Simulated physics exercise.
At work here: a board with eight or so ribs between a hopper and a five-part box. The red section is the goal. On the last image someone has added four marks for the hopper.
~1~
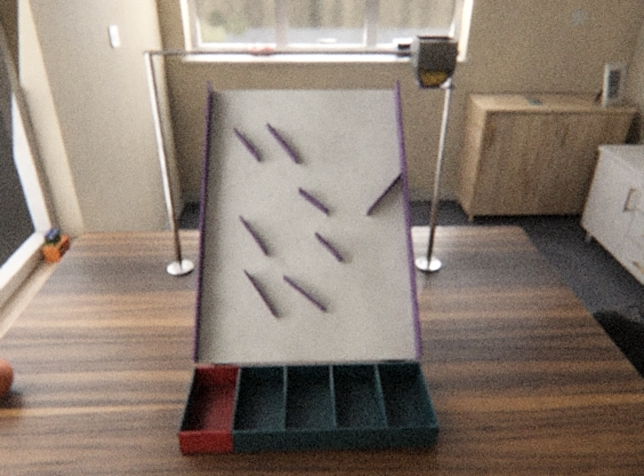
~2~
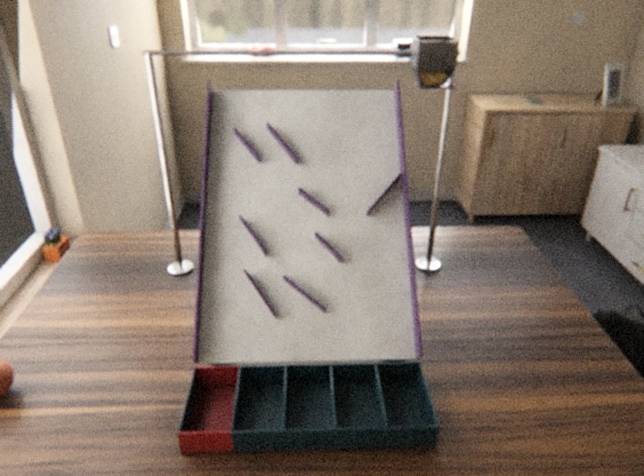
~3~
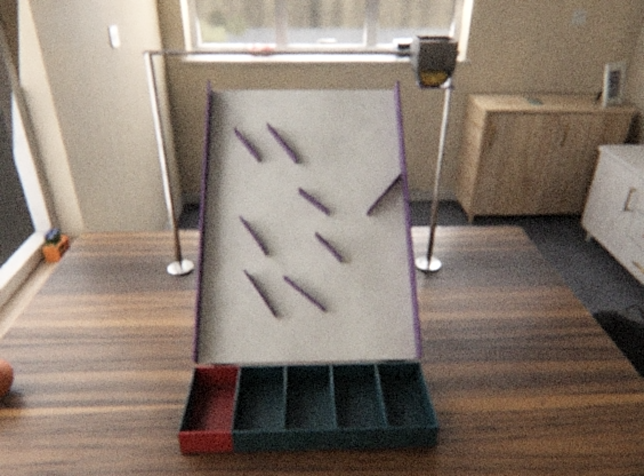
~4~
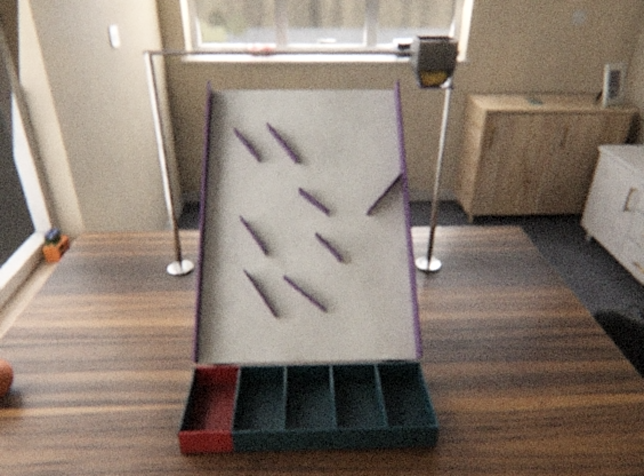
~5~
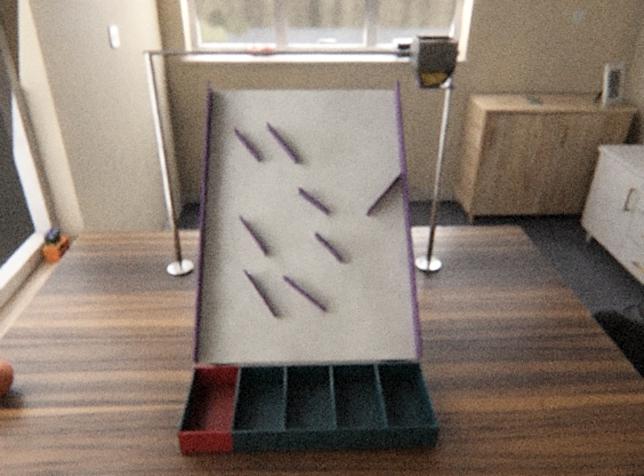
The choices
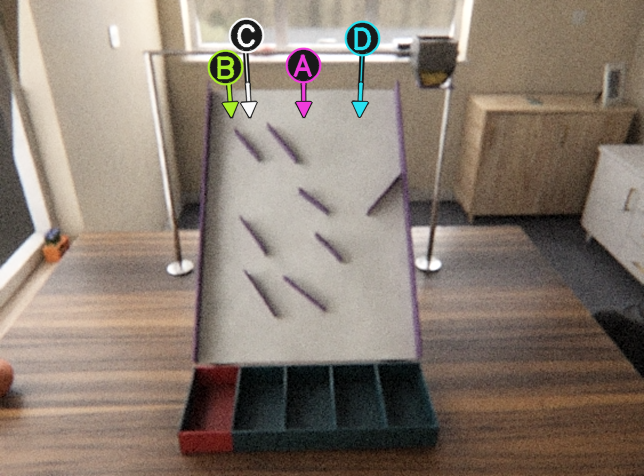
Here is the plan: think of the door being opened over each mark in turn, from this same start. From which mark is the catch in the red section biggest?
Choose B.
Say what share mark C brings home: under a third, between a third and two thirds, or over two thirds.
Under a third.
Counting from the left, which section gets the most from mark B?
The first.
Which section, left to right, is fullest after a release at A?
The fifth.
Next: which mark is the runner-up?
Mark C.
On the marked copy, mark A meets the board at (303, 111); mark B meets the board at (231, 111); mark C meets the board at (249, 111); mark D meets the board at (359, 111).
With A, none in the red section, nearly all in other sections.
With B, about two thirds in the red section, about a quarter in other sections.
With C, a small part in the red section, most in other sections.
With D, none in the red section, all in other sections.
